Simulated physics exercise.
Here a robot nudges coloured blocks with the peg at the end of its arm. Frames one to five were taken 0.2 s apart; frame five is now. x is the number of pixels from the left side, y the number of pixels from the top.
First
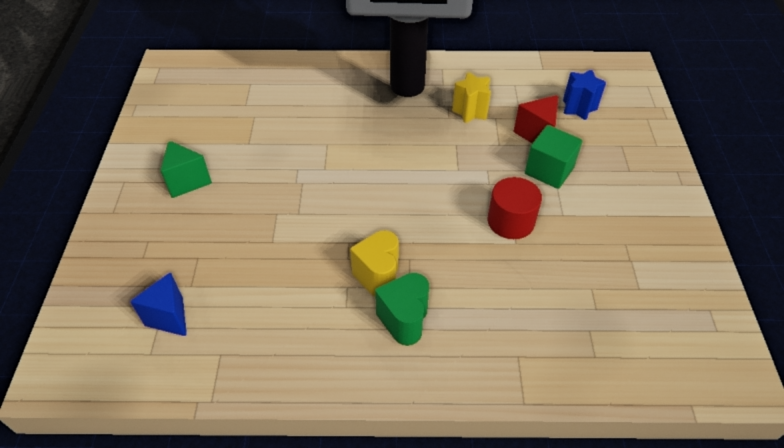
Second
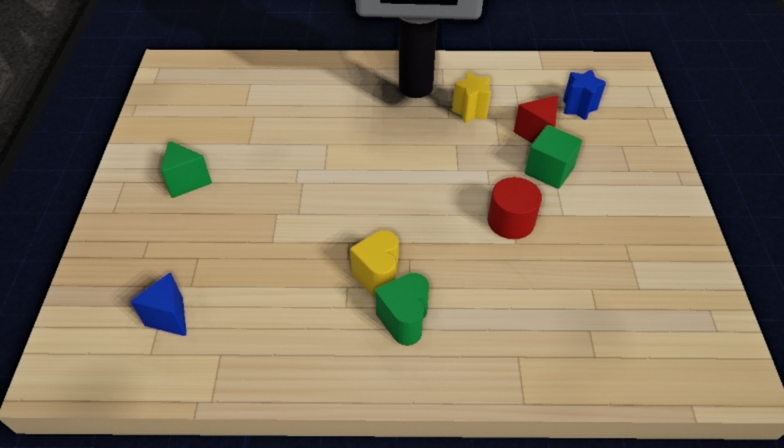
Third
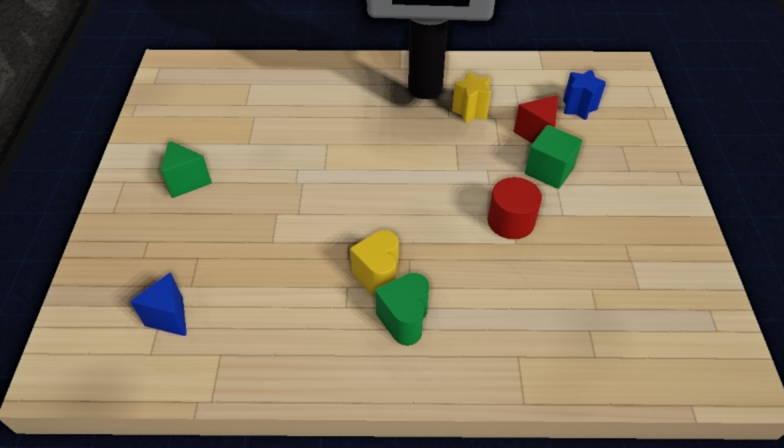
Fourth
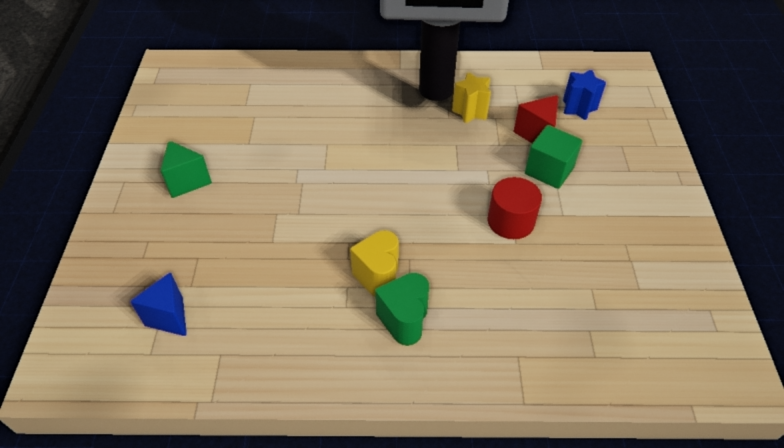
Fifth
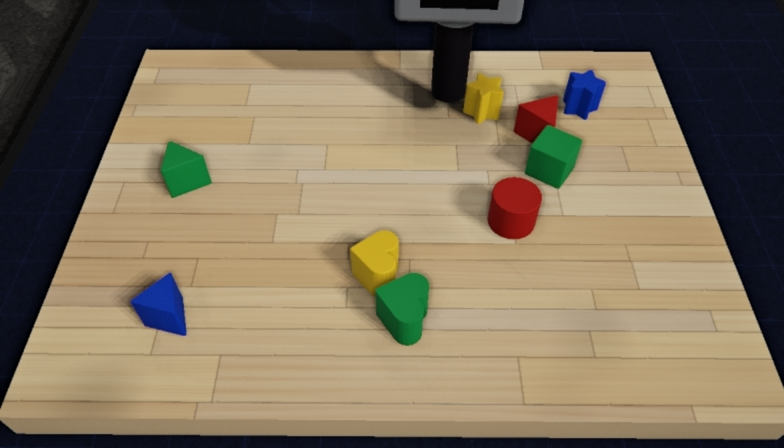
In the video, a black peg on a robot arm slides a short way right along the far edge of a wooden board and nudges the yellow star block slightly right, while the other coloured blocks stay still.
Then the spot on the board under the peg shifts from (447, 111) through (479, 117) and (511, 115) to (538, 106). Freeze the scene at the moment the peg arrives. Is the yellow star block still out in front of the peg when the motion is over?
Yes, that is what happens.
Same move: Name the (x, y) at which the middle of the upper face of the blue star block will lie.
I'd place it at (605, 77), taking the centre of its top.
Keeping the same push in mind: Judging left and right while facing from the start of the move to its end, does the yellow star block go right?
No
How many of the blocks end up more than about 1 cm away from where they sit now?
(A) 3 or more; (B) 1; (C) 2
Answer: C.
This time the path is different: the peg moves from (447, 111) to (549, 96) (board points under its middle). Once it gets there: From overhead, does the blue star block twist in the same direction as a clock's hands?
No, that is not how it ends up.
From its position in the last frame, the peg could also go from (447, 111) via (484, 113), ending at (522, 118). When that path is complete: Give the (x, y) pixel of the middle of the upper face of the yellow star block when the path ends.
It comes to (564, 86).
The first path, step by step. One third of the way, peg (483, 97); yellow star block (519, 85), turned 20° anticlockwise.
Two thirds of the way, peg (516, 95); yellow star block (546, 81), turned 55° anticlockwise.
At the end, peg (543, 86); yellow star block (573, 72), turned 55° anticlockwise; red triangular block in place; blue star block (605, 77), turned 25° clockwise.
